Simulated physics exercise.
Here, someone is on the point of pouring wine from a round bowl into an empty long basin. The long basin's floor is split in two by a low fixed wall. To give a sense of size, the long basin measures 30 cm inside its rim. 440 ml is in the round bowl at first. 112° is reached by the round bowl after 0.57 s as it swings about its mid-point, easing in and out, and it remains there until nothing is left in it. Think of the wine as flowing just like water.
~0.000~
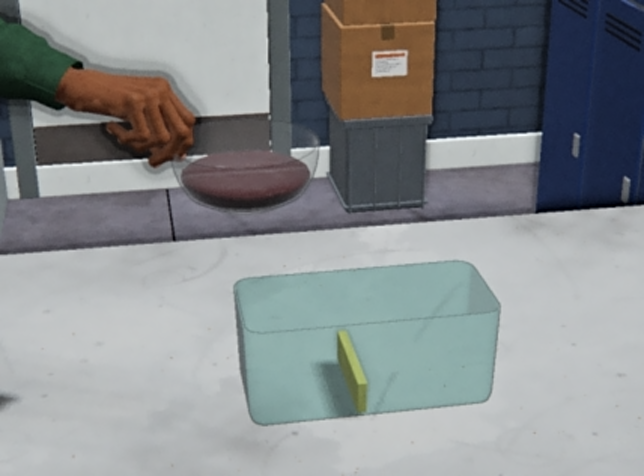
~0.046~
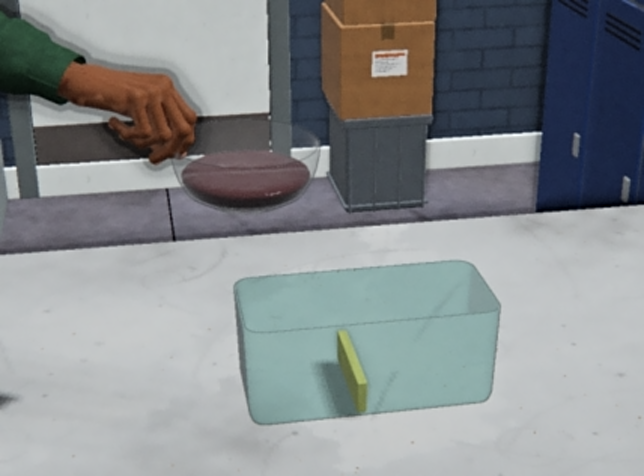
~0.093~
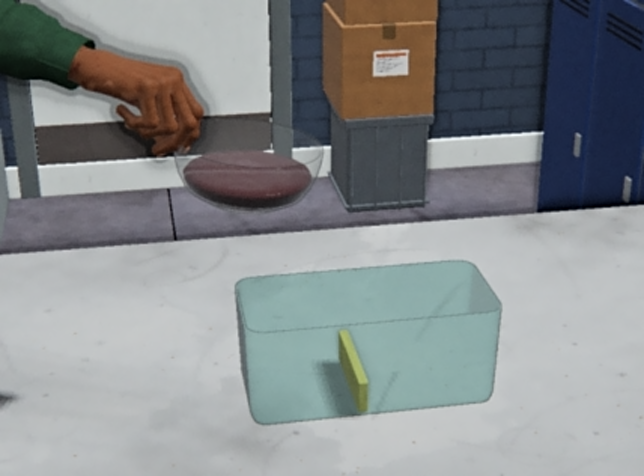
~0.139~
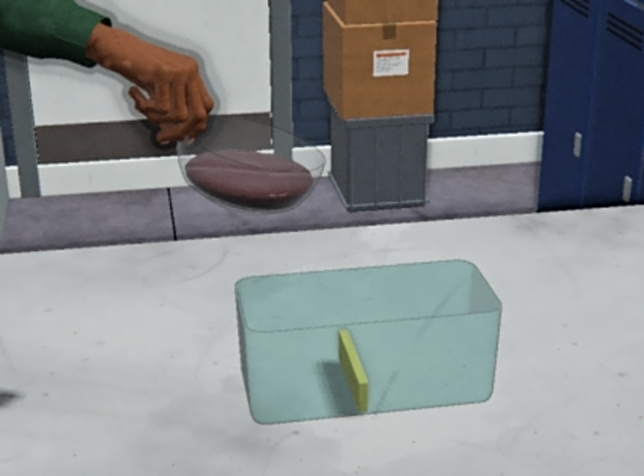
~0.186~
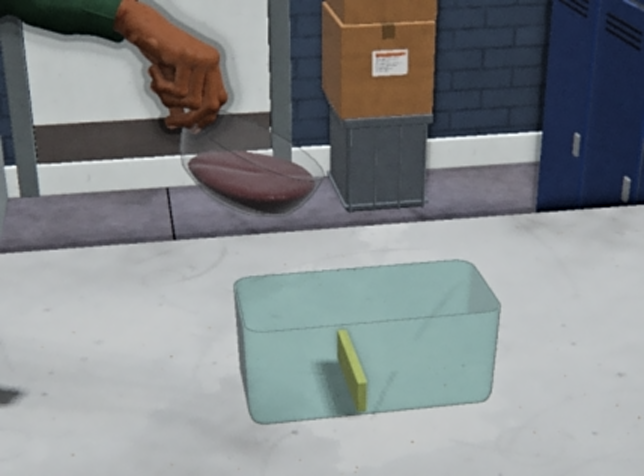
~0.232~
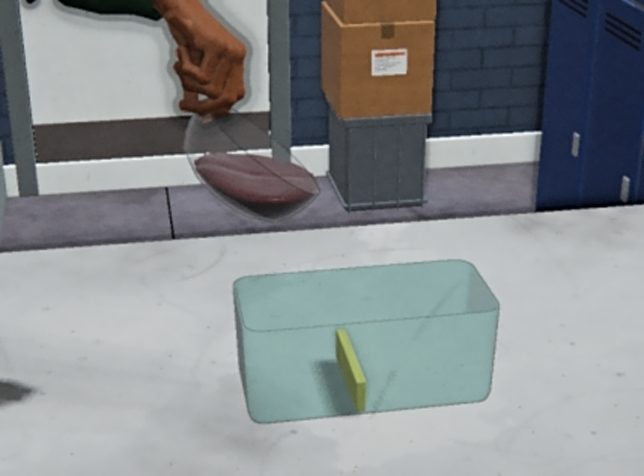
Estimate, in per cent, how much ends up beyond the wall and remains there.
Roughly 44 % ends up beyond the wall.
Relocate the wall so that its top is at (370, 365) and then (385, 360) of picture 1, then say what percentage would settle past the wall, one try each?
Respectively 25 and 15 %.
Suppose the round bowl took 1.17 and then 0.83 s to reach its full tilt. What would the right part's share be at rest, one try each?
Try 1: Approx. 50 %; try 2: Approx. 50 %.
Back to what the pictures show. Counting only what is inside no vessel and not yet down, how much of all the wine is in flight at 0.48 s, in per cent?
Around 50 in a hundred.
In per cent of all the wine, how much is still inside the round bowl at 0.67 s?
Roughly 0 percent remains.
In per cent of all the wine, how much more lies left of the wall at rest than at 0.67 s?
About 1 percent, give or take.
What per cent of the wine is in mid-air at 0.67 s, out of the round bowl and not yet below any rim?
Near 4 percent.
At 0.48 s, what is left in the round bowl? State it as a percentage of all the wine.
Roughly 4 per cent.
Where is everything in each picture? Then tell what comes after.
In the first frame, tilt 0°; pouring edge (317, 140); surface from (179, 175) to (310, 166); the long basin's rim runs from (239, 307) to (486, 286); the wall's top is at (352, 357).
In the second frame, tilt 2°; pouring edge (318, 142); surface from (180, 174) to (310, 167).
In the third frame, tilt 7°; pouring edge (321, 148); surface from (182, 170) to (311, 169).
In the fourth frame, tilt 16°; pouring edge (323, 158); surface from (183, 167) to (313, 172).
In the fifth frame, tilt 27°; pouring edge (322, 172); surface from (187, 164) to (315, 174).
In the sixth frame, tilt 40°; pouring edge (317, 187); surface from (194, 163) to (311, 177); 1 per cent is over the edge.
By 0.48 s the tilt is 106° and 4 per cent is still to pour, 18 is left of the wall and 28 right of it.
By 0.67 s the tilt is 112° and 0 per cent is still to pour, 51 is left of the wall and 45 right of it.
By 0.86 s the tilt is 112° and 0 per cent is still to pour, 52 is left of the wall and 44 right of it.
By 1.07 s the tilt is 112° and 0 per cent is still to pour, 52 is left of the wall and 44 right of it.
At rest 52 per cent lies left of the wall, 44 right of it and 4 outside.
